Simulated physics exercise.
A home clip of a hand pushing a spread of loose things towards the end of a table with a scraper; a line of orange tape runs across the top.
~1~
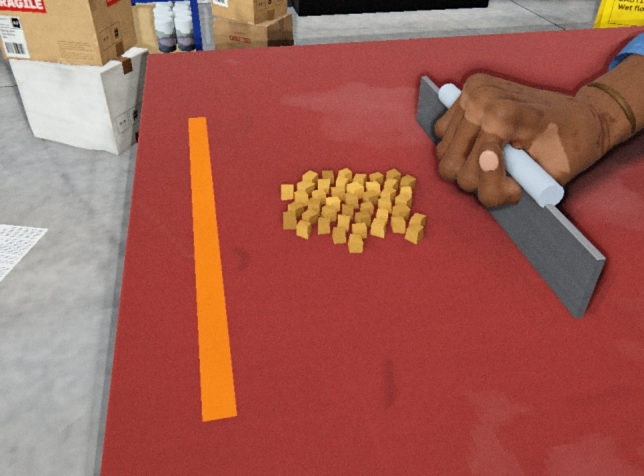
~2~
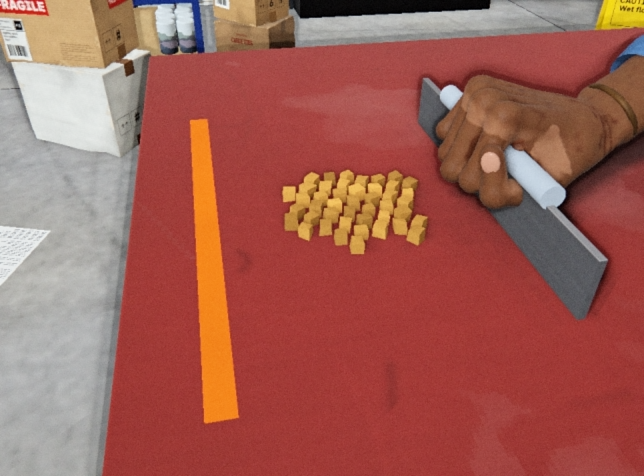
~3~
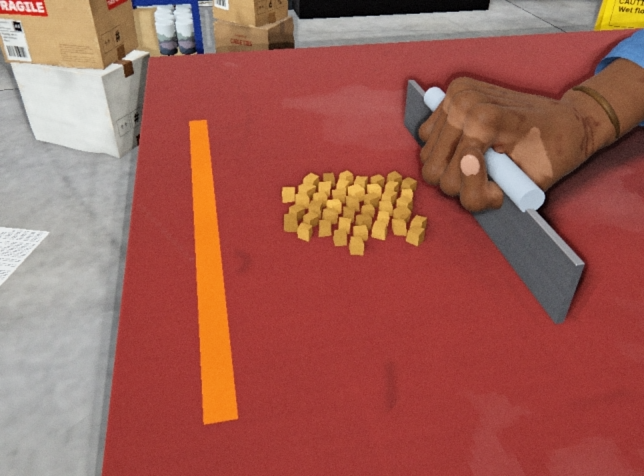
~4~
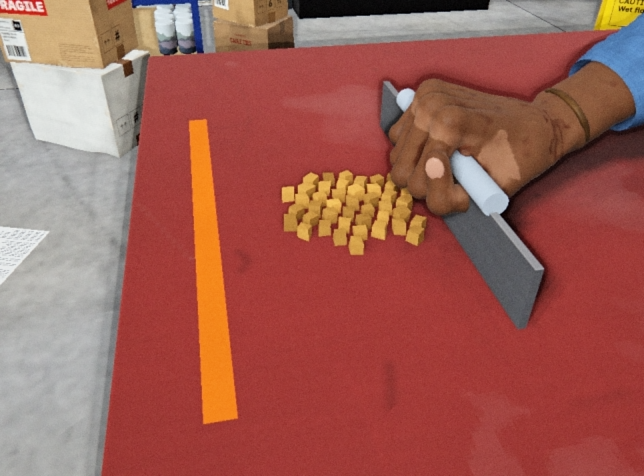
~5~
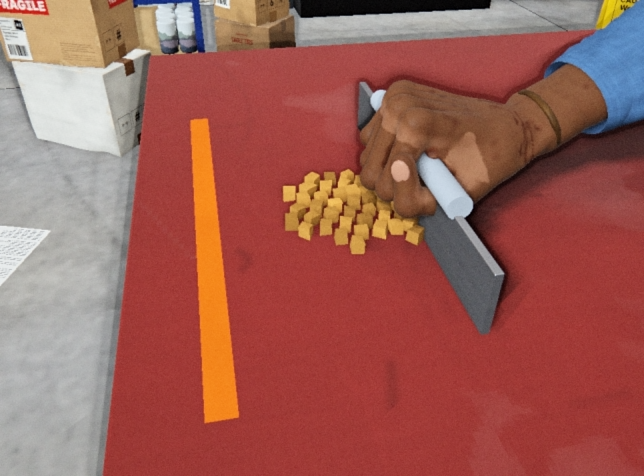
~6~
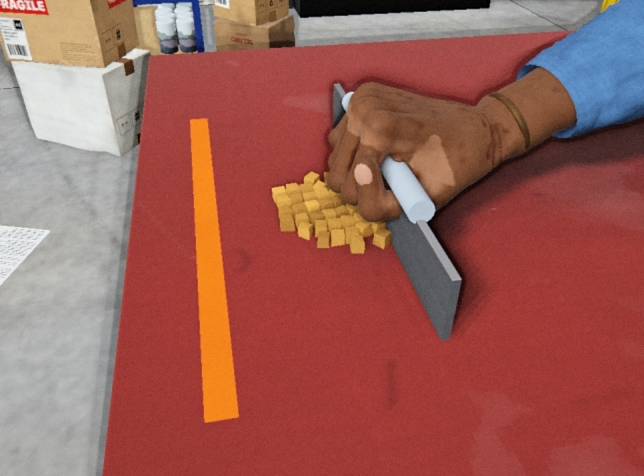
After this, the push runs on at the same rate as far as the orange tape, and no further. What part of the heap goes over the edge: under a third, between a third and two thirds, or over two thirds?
The floor gets less than a third.
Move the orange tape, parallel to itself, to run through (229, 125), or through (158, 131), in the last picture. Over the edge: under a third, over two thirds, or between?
In turn: Under a third; above two thirds.
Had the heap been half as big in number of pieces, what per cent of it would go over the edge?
It comes to 0 per cent or so.
Just after the last frame, scraper still moving, near (282, 164); heap all on the table, its front near (191, 206).
A moment on, scraper stopped at the orange tape; heap about a tenth over the edge.
Further on, scraper stopped at the orange tape; heap roughly a quarter over the edge.
When it is over, scraper stopped at the orange tape; heap roughly a quarter over the edge.
